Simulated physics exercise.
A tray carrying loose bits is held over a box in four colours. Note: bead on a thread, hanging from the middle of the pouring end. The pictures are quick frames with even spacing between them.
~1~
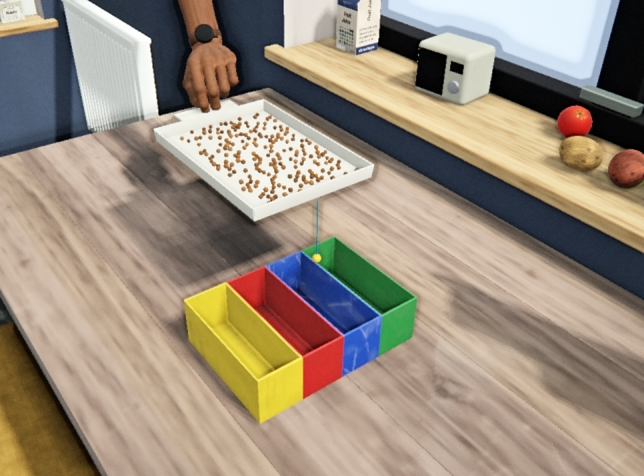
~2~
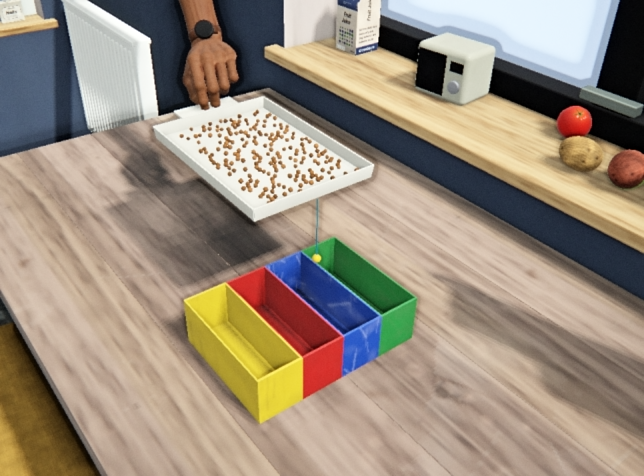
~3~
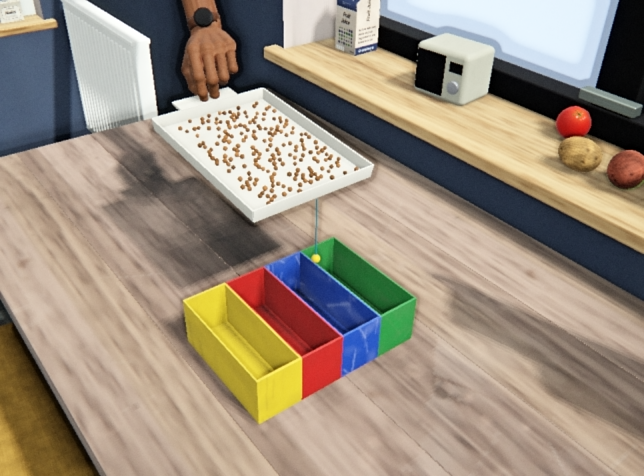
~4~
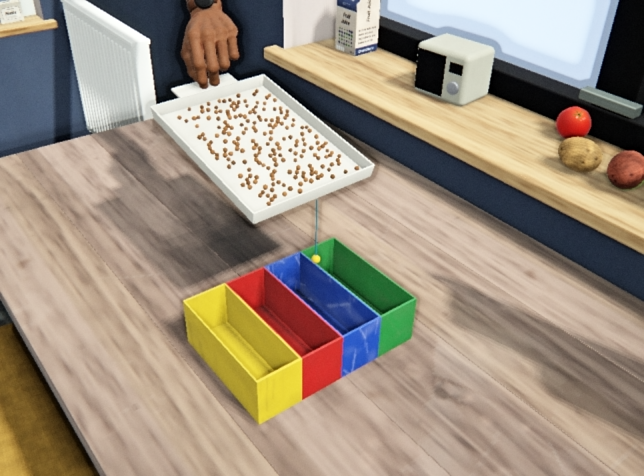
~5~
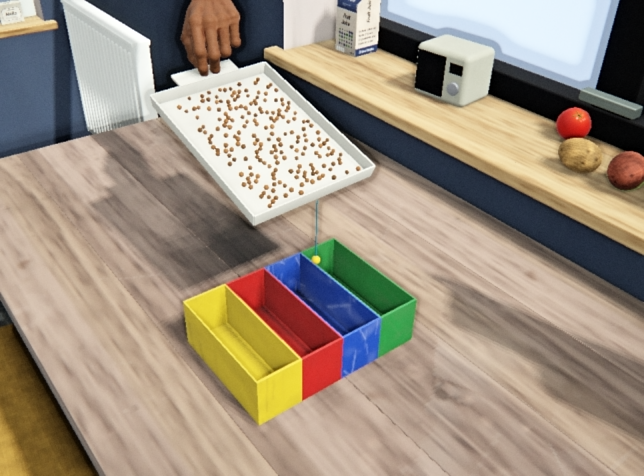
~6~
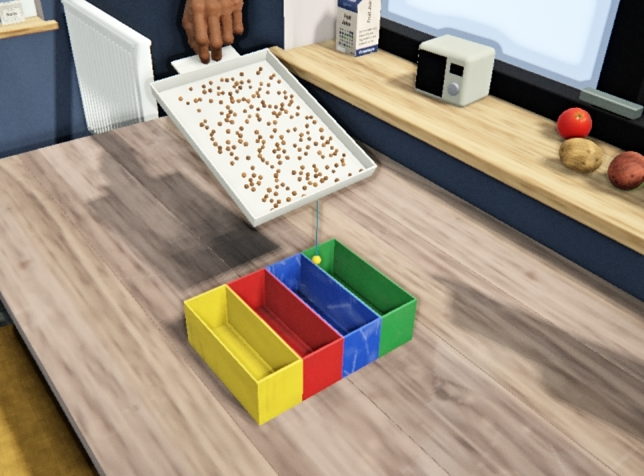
A hand raised the back of a white tray scattered with small brown balls, tilting it gradually toward its near edge, above a yellow, red, blue and green box that stayed still on the table.
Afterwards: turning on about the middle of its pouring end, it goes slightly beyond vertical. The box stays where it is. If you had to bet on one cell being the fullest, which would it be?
I would bet on the red cell.
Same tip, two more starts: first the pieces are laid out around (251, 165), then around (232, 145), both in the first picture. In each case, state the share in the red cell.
Roughly 60 per cent, then 70 per cent.
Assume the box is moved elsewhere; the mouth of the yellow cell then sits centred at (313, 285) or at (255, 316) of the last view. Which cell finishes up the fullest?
The first time the yellow cell comes out on top, the second time that red cell.
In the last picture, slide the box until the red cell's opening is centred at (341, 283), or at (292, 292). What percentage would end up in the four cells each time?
First placement near 80 percent, second near 100 percent.
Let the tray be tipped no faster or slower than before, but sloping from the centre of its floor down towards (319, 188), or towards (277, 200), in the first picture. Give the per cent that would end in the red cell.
The share is 0 per cent in the first and 70 per cent in the second.
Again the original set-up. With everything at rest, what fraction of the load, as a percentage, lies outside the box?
My guess is about 0 percent.
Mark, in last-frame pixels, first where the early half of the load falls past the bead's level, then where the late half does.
It passes near (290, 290) first and then near (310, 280).
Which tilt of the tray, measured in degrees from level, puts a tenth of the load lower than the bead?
Roughly 70 degrees of turn.
Shortly afterwards, tray tipped steeply; the bulk on the tray; only a few in the red cell; only a few in the blue cell; a little falling or outside the box.
Next, tray tipped past a quarter turn; near two thirds on the tray; near a quarter in the red cell; a little in the blue cell; only a few in the green cell; only a few in the yellow cell; a little falling or outside the box.
Some moments later, tray tipped past a quarter turn; near half in the red cell; near a third in the blue cell; near a quarter in the green cell; only a few in the yellow cell; only a few falling or outside the box.
In the end, tray tipped past a quarter turn; near half in the red cell; near a third in the blue cell; near a quarter in the green cell; only a few in the yellow cell; only a few outside the box.
